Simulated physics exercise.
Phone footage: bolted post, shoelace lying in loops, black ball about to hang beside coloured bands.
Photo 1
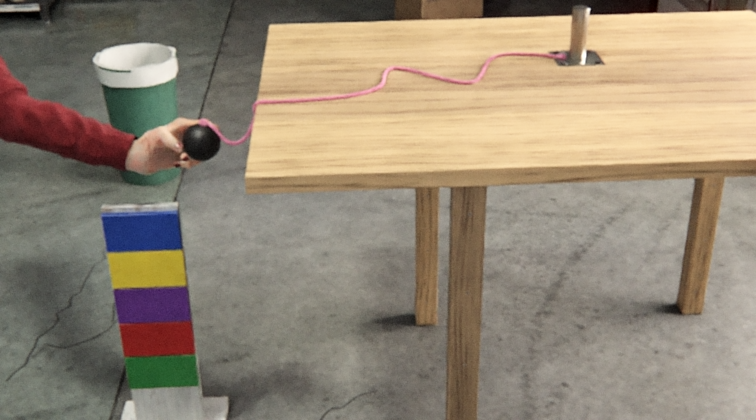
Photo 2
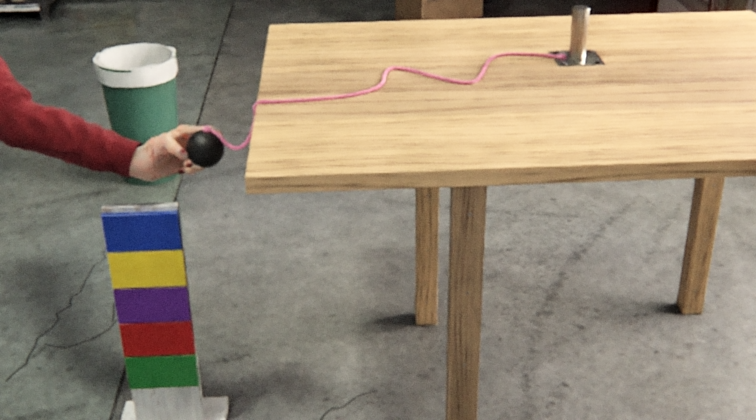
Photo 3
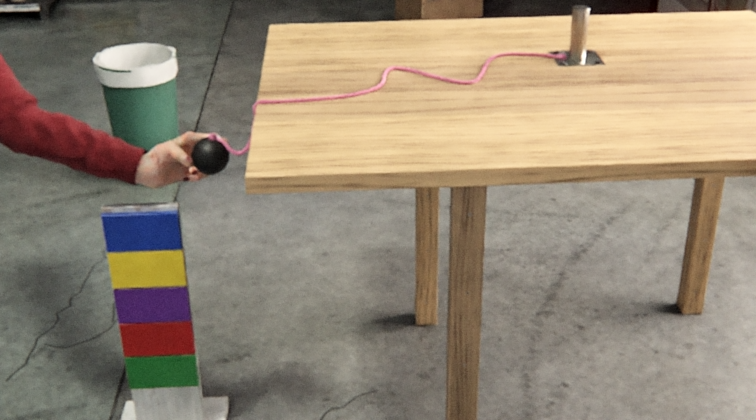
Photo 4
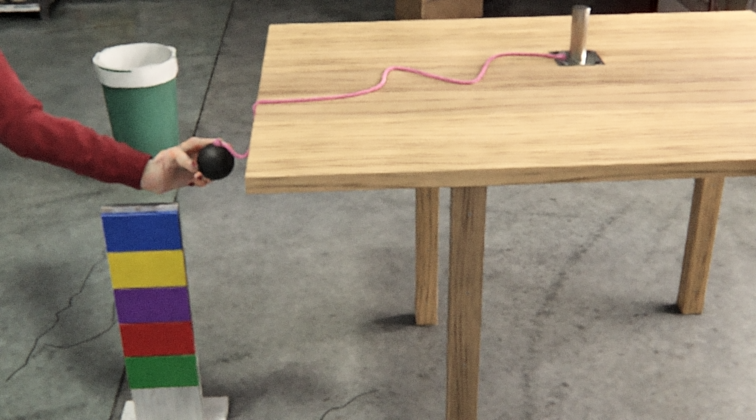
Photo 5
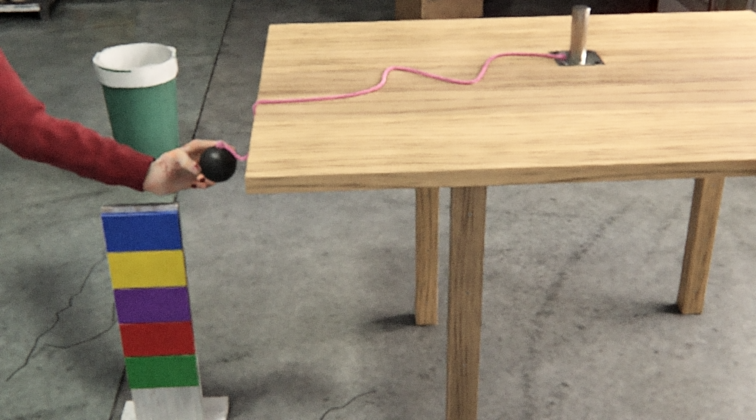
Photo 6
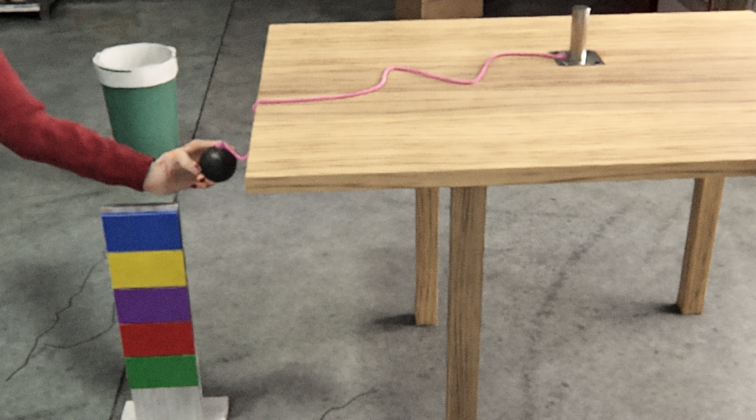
Beside a wooden table, a hand moves a black ball slightly right and down, then pauses.
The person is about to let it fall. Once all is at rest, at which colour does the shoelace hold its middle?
At purple.
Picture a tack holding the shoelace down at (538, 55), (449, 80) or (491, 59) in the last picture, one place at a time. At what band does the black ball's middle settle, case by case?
Going through them one at a time, the answers are purple; yellow; purple.
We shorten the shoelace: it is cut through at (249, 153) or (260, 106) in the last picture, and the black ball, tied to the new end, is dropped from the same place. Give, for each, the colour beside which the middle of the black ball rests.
Taking them in turn, you'd get yellow, then blue.
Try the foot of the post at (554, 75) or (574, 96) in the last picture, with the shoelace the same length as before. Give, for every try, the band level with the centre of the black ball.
Try one - red; try two - red.
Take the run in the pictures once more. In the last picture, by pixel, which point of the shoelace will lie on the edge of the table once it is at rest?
Around (372, 90).
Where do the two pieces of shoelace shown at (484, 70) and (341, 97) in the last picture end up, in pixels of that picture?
They end up around (454, 68) and around (260, 121).
A little later, ball near (275, 270); level with purple.
Next, ball near (261, 281); level with purple.
When it is over, ball near (271, 284); level with purple. Its middle rests at the purple band.
